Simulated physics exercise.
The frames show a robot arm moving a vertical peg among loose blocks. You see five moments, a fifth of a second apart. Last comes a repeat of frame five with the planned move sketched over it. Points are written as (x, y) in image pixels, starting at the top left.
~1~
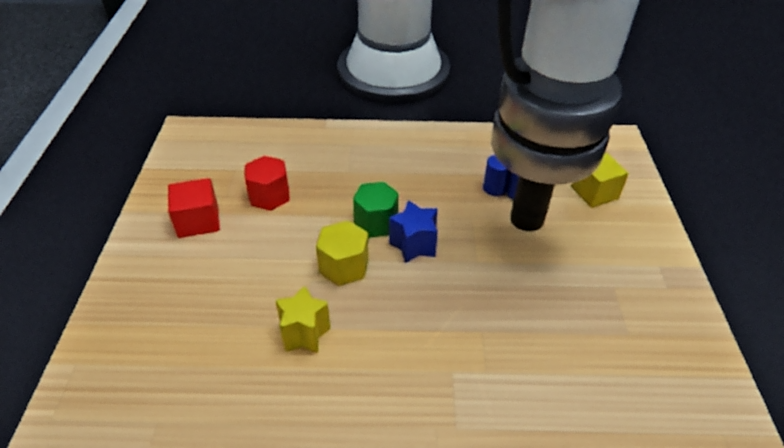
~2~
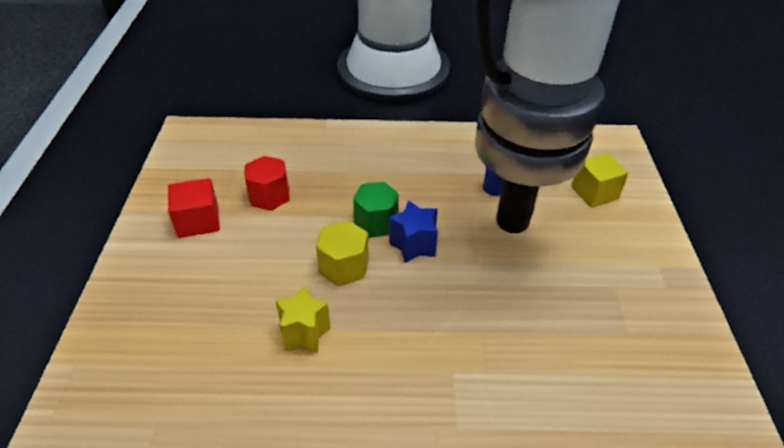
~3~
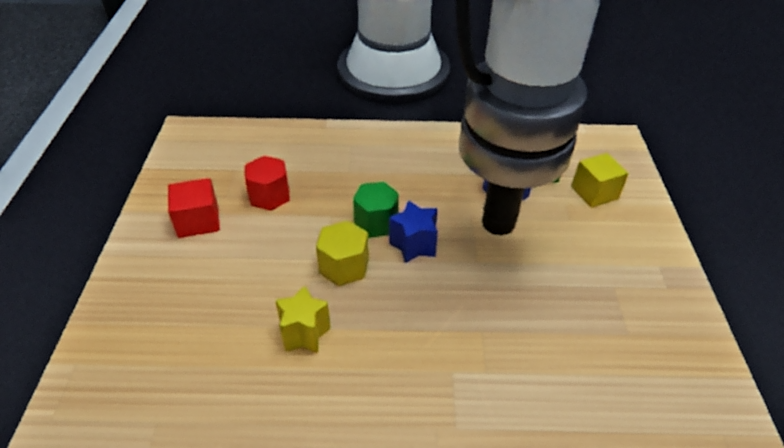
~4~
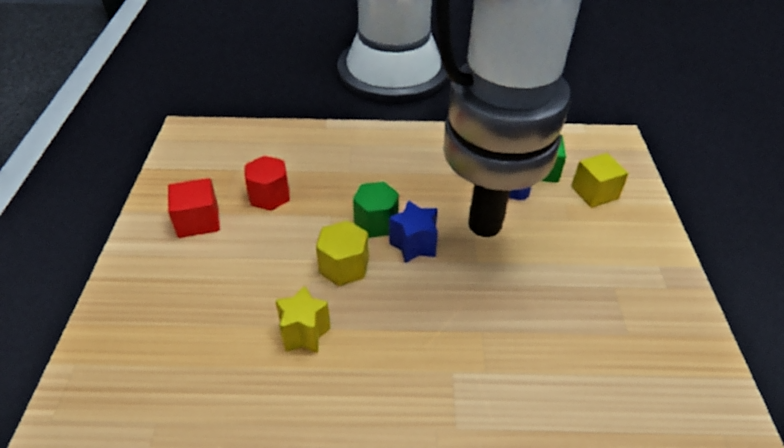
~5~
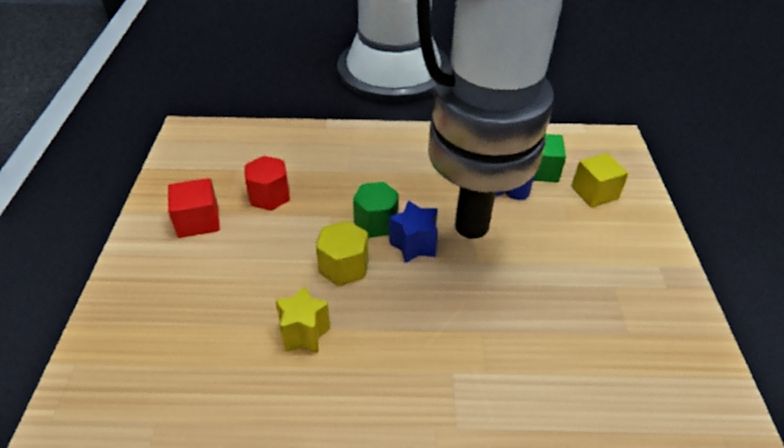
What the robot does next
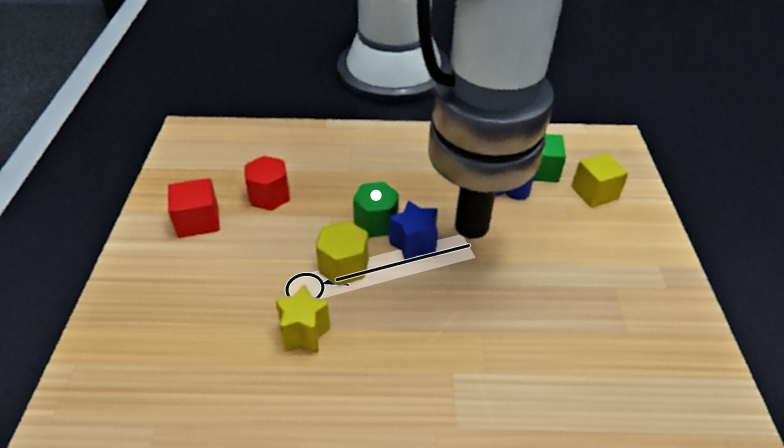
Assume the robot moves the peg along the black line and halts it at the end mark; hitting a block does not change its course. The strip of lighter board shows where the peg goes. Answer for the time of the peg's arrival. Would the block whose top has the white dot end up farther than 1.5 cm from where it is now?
No, that is not how it ends up.
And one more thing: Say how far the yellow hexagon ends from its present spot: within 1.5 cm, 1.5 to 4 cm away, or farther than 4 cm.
Above 4 cm.
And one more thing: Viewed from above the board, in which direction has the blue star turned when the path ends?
From the top: Clockwise.
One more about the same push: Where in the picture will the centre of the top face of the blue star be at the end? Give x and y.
I think it will end close to (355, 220).
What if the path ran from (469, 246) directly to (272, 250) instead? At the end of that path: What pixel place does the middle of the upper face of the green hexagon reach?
When the path ends, it will be at (327, 174).
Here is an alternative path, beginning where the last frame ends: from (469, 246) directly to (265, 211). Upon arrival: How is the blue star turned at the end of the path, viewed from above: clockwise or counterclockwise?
If we look at it from overhead, the blue star pivots counter-clockwise.
Path on the board, in a line from (469, 246) to (305, 288); the dot is on the green hexagon.
The first path, step by step. One third of the way, peg (417, 241); green hexagon (371, 193); blue star (387, 219), turned 30° clockwise.
Two thirds of the way, peg (360, 256); yellow hexagon (316, 240), turned 20° anticlockwise; green hexagon (367, 189), turned 25° clockwise; blue star (357, 220), turned 75° clockwise.
At the end, peg (302, 271); yellow star in place; yellow hexagon (277, 237), turned 45° clockwise; green hexagon (367, 189), turned 25° clockwise; blue star (355, 221), turned 80° clockwise.
